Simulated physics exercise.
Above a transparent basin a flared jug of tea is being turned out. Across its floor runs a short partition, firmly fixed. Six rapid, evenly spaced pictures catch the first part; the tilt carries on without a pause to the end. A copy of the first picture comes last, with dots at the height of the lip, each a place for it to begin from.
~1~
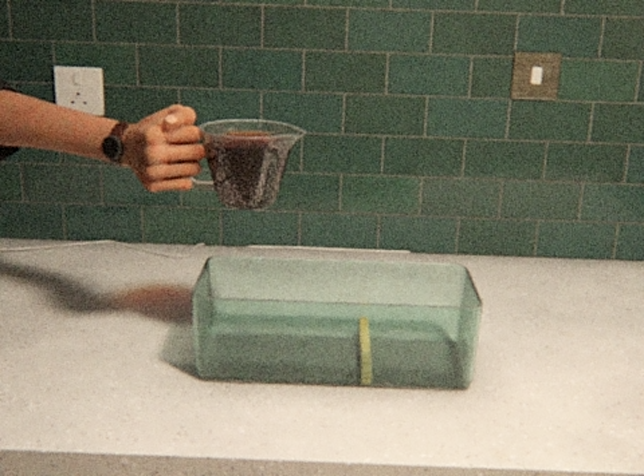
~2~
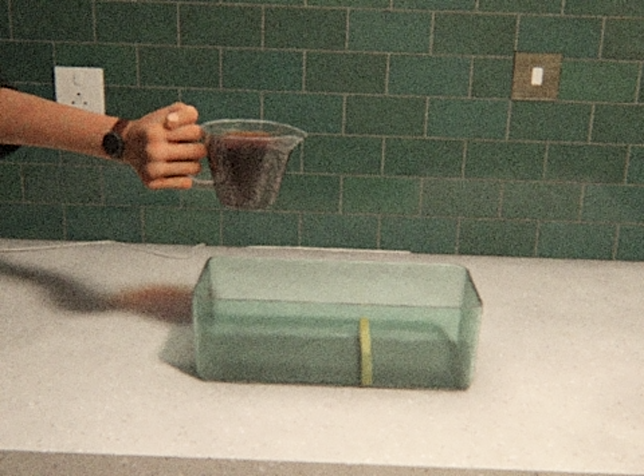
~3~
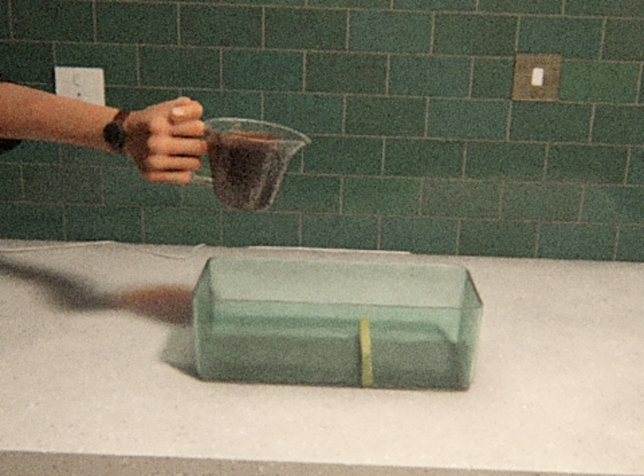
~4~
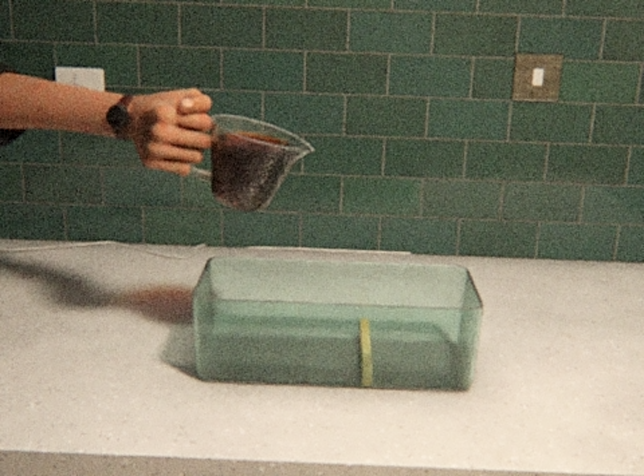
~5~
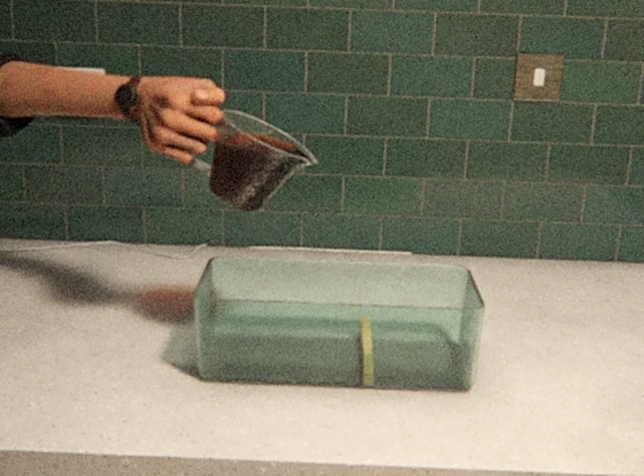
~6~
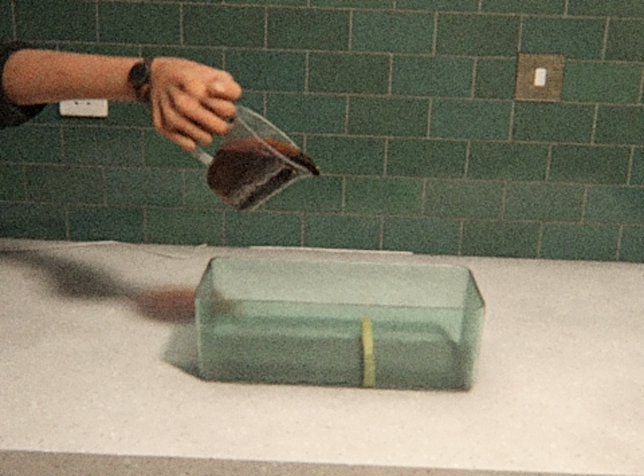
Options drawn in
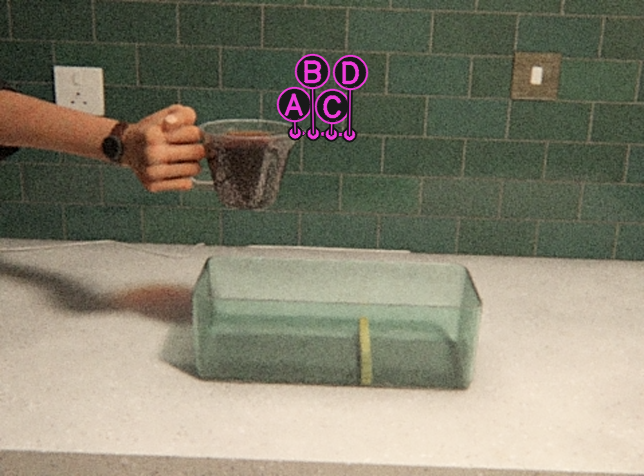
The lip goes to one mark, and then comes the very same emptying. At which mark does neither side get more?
C beats the others.
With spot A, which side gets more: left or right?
More ends on the left.
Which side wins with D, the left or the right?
The right side.
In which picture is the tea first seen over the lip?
Picture 6.
On the marked copy, A at (295, 132); B at (313, 133); C at (331, 134); D at (349, 134).
For spot A, about 80 % ends left of the wall and 14 % right of it; 6 % is lost outside.
For spot B, about 75 % ends left of the wall and 21 % right of it; 4 % is lost outside.
For spot C, about 56 % ends left of the wall and 42 % right of it; 3 % is lost outside.
For spot D, about 20 % ends left of the wall and 76 % right of it; 4 % is lost outside.
